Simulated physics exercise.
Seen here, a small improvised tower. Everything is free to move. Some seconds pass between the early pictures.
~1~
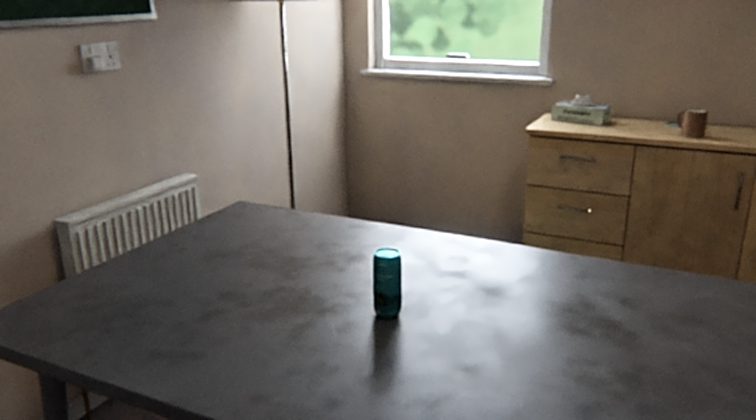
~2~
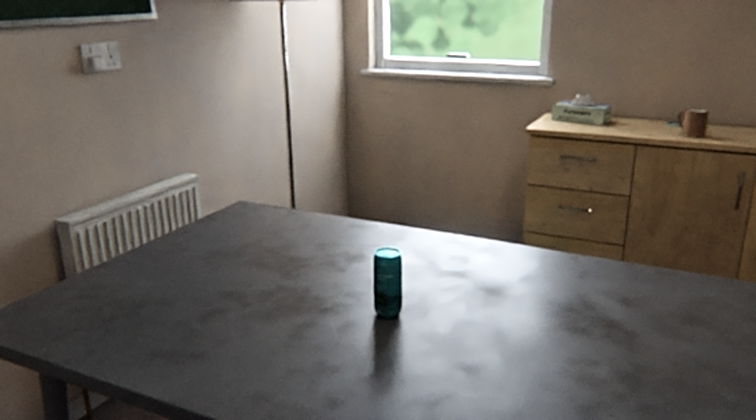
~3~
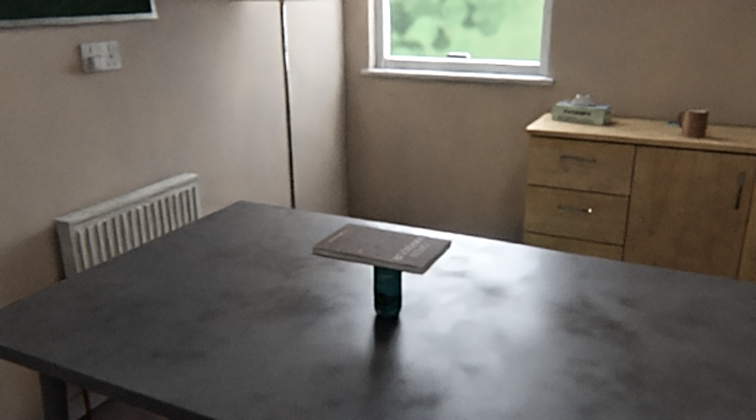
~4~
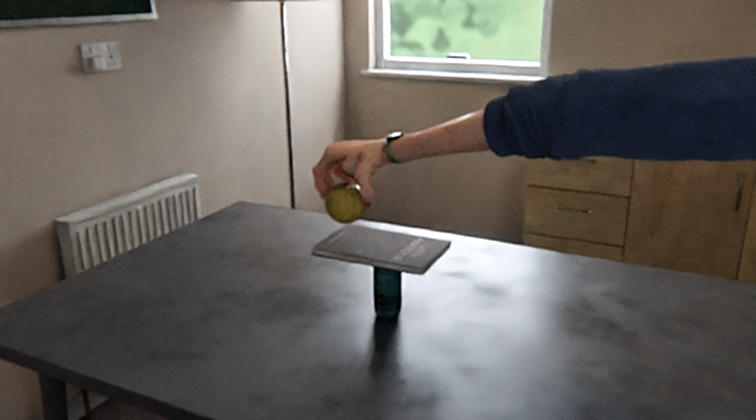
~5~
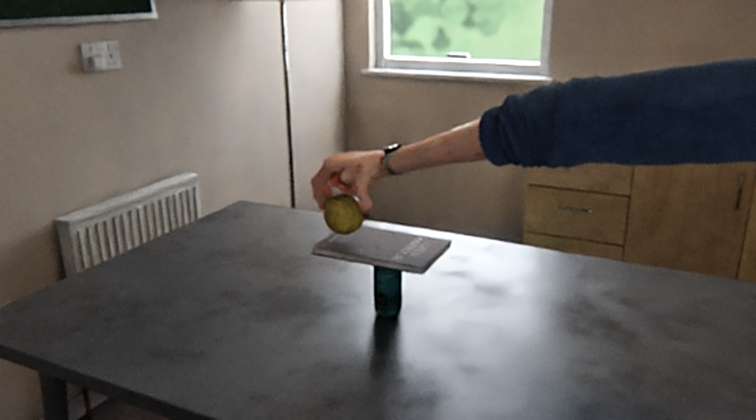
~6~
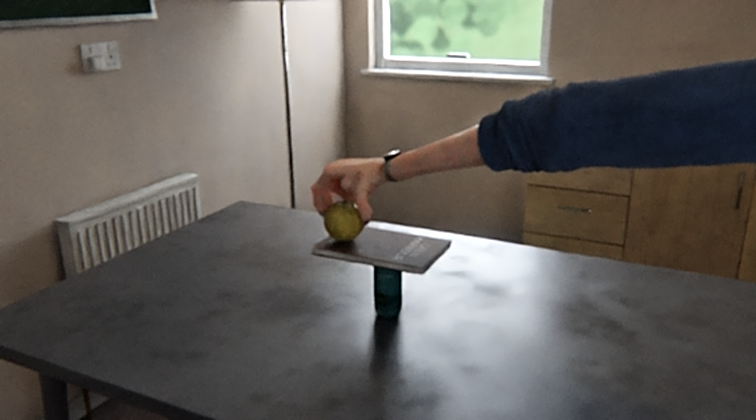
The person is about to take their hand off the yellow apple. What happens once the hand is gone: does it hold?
The stack gives way.
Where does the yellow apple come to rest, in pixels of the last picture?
Around (326, 290).
Then, 0.40 s past the last view, yellow apple now fallen; brown book on its side.
Then, 0.60 s past the last view, brown book now fallen.
Then, 0.90 s past the last view, turquoise can rocked 27° from its first pose.
Finally, fallen, yellow apple and brown book; down or leaning hard in the stack, turquoise can. Final places as the last picture's camera would see them, yellow apple near (325, 290). The stack loses its balance.
